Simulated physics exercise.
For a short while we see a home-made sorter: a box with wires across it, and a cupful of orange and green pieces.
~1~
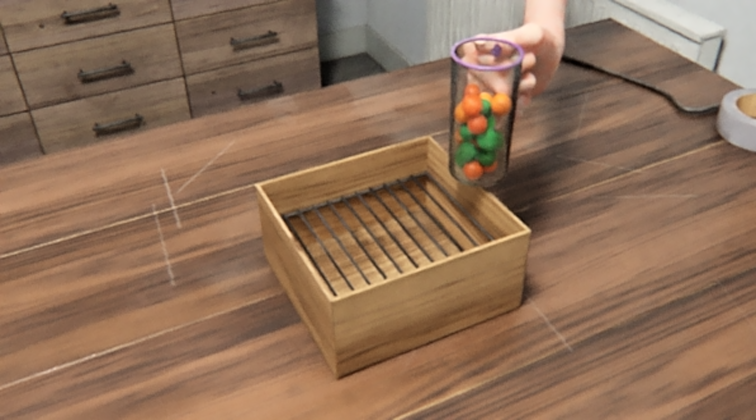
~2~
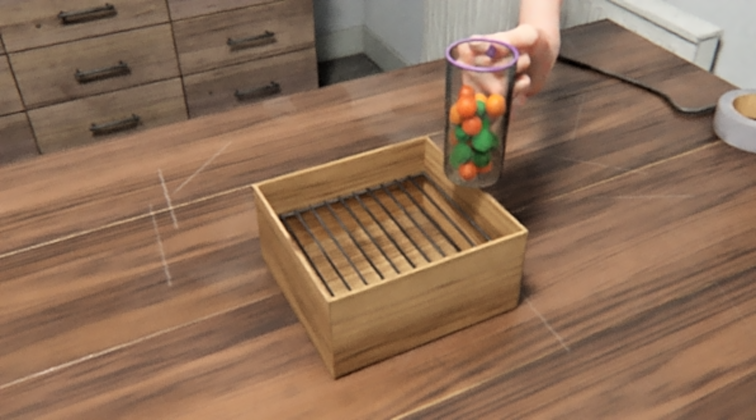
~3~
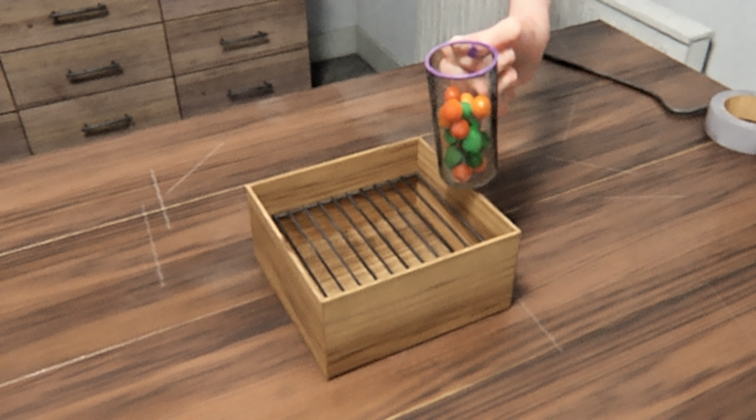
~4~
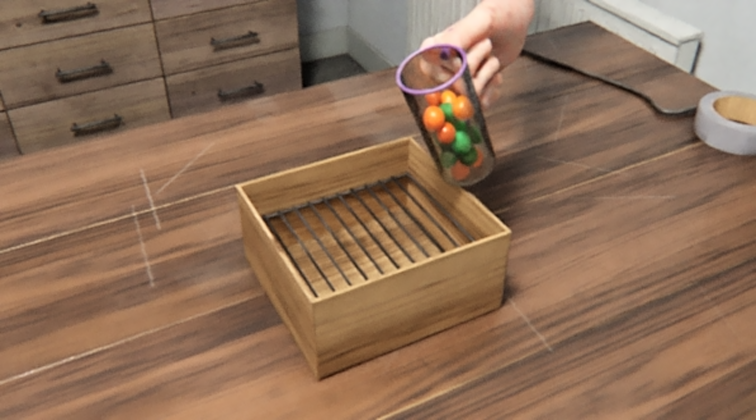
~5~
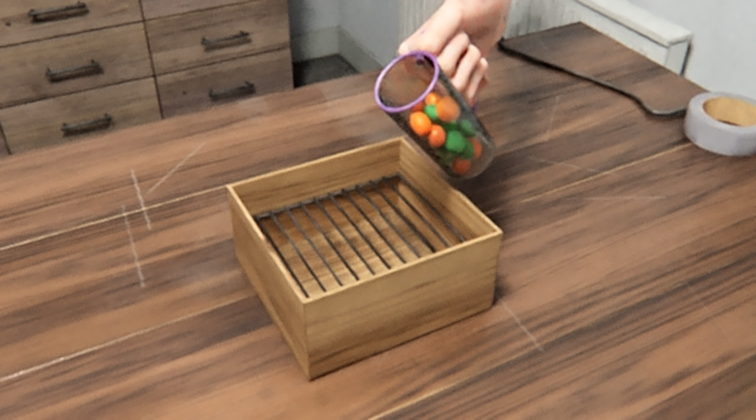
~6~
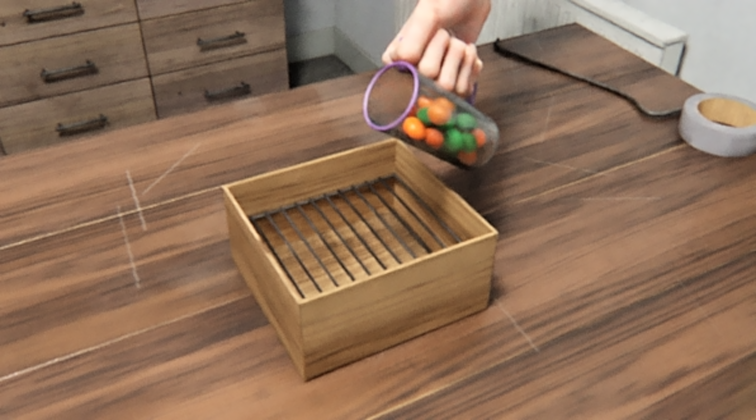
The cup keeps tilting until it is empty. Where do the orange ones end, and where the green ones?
As for the orange ones, they sit on the grille, and the green ones sit on the grille.
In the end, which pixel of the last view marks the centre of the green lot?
It winds up somewhere around (365, 238).
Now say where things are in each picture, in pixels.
In the first picture, cup at (482, 114), upright; rack at (333, 261), 12 wires across; orange wooden balls at (466, 117), wider than the gaps; green coated nuts at (468, 151), wider than the gaps.
In the second picture, cup at (477, 115), upright; green ones at (463, 152).
In the third picture, cup at (465, 117), tipped 8°; orange ones at (446, 119).
In the fourth picture, cup at (450, 119), tipped 22°; green ones at (459, 126).
In the fifth picture, cup at (439, 120), tipped 37°; orange ones at (430, 123).
In the sixth picture, cup at (435, 121), tipped 52°; rack at (301, 263); orange ones at (428, 122); green ones at (437, 139).
Then, 0.25 s after the last picture, orange ones, all in the cup; green ones, all in the cup.
Then, 0.57 s after the last picture, orange ones, all in the cup; green ones, all in the cup.
Then, 0.91 s after the last picture, orange ones, most in the cup, a small part on or over the wires; green ones, most in the cup, a small part on or over the wires.
At rest, orange ones, all on the wires, none under the rack; green ones, all on the wires, none under the rack.
